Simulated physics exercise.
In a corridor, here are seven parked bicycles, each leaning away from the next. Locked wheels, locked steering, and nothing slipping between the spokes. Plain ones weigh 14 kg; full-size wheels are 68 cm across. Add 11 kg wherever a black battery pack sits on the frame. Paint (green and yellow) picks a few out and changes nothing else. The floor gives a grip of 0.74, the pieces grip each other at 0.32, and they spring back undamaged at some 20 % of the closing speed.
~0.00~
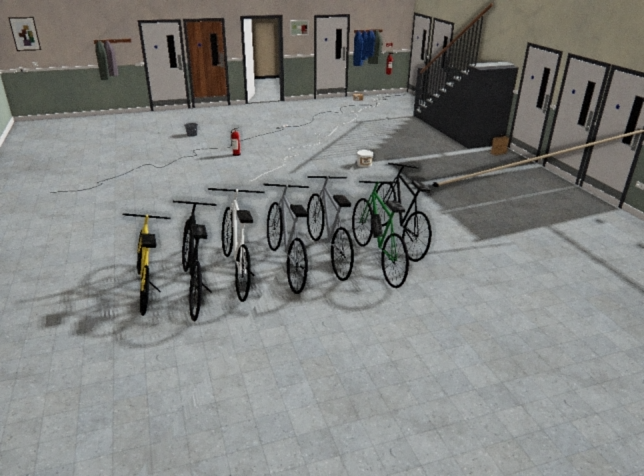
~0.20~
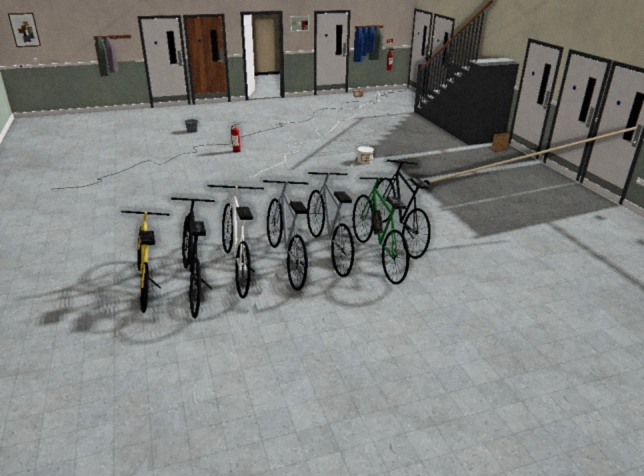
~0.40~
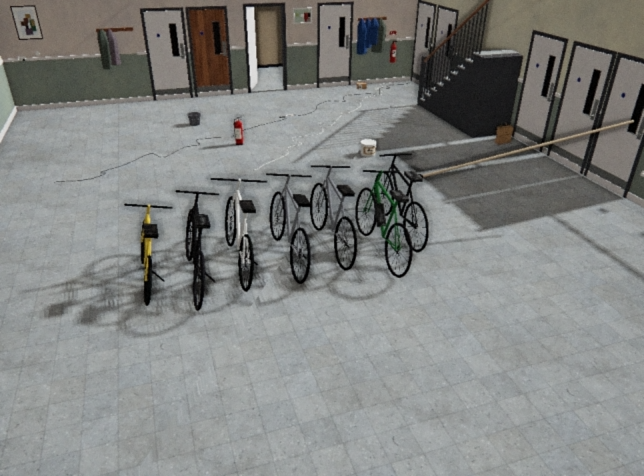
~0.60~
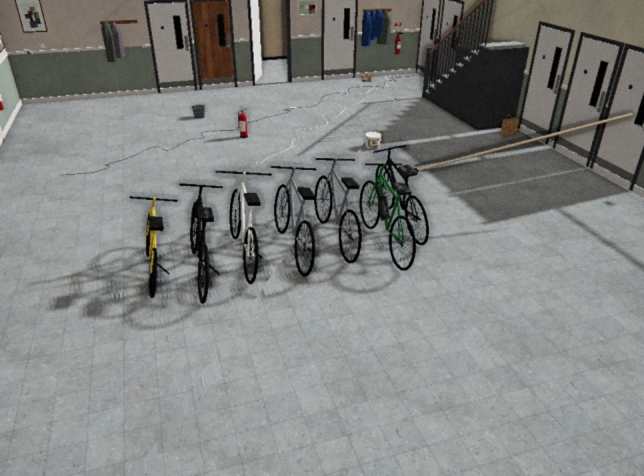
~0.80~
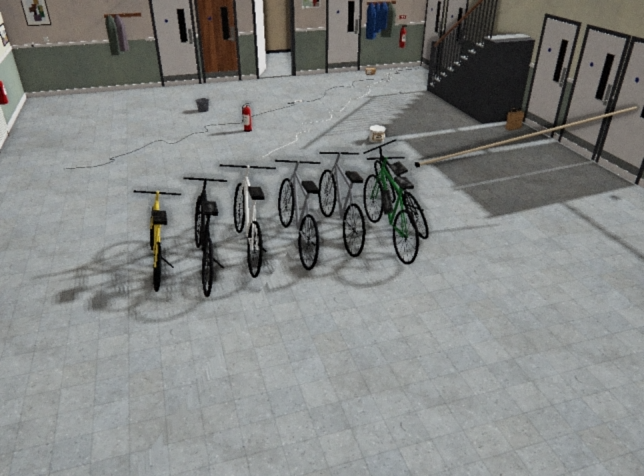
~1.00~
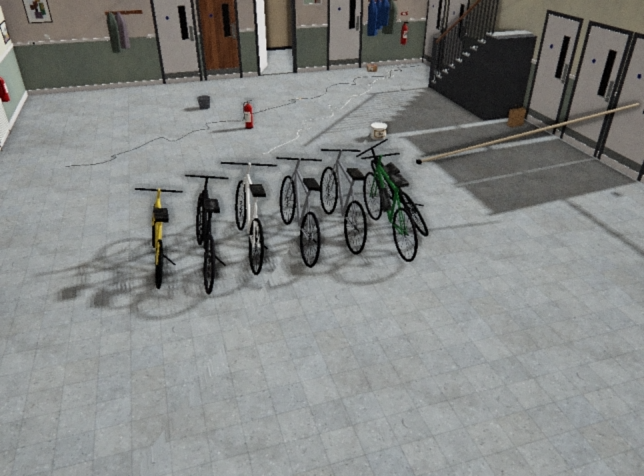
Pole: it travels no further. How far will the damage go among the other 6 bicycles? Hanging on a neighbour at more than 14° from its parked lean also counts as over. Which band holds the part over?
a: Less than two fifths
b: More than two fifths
Option b: More than two fifths.
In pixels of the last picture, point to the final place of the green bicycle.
Look near (318, 237) in the final frame.
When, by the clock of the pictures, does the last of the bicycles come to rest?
Close to 3.5 s.
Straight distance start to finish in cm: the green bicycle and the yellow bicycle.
The green one ends around 110 cm from its start and the yellow one around 20 cm.
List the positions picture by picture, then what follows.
In the first frame (we follow the side turned to the camera; the camera pans a little), pole end (437, 186) 14 cm from the first bicycle; green bicycle (362, 227); yellow bicycle (148, 290); no other piece has moved.
In the second frame, pole end (428, 183) pushing; yellow bicycle (147, 287).
In the third frame, pole end pushing; yellow bicycle (151, 280); no other piece has moved.
In the fourth frame, pole end pushing; green bicycle (368, 210); no other piece has moved.
In the fifth frame, pole end (419, 166) stopped; green bicycle (371, 205) tipped 3°; one has shifted.
In the sixth frame, pole end (420, 163) stopped; green bicycle (369, 204) tipped 9°; yellow bicycle (161, 264); one has shifted.
Around 1.62 s, 2 of the 6 other bicycles over; green bicycle tipped 43°.
Around 2.26 s, 3 of the 6 other bicycles over; green bicycle tipped 62°.
Around 3.14 s, 5 of the 6 other bicycles over; green bicycle lying flat; yellow bicycle tipped 7°.
Finally (3.7 s), 6 of the 6 other bicycles over; green bicycle lying flat; yellow bicycle tipped 19°. That is 100 per cent. Not one is left standing. Seen by the last camera, middles, green bicycle near (318, 237), yellow bicycle near (145, 233).
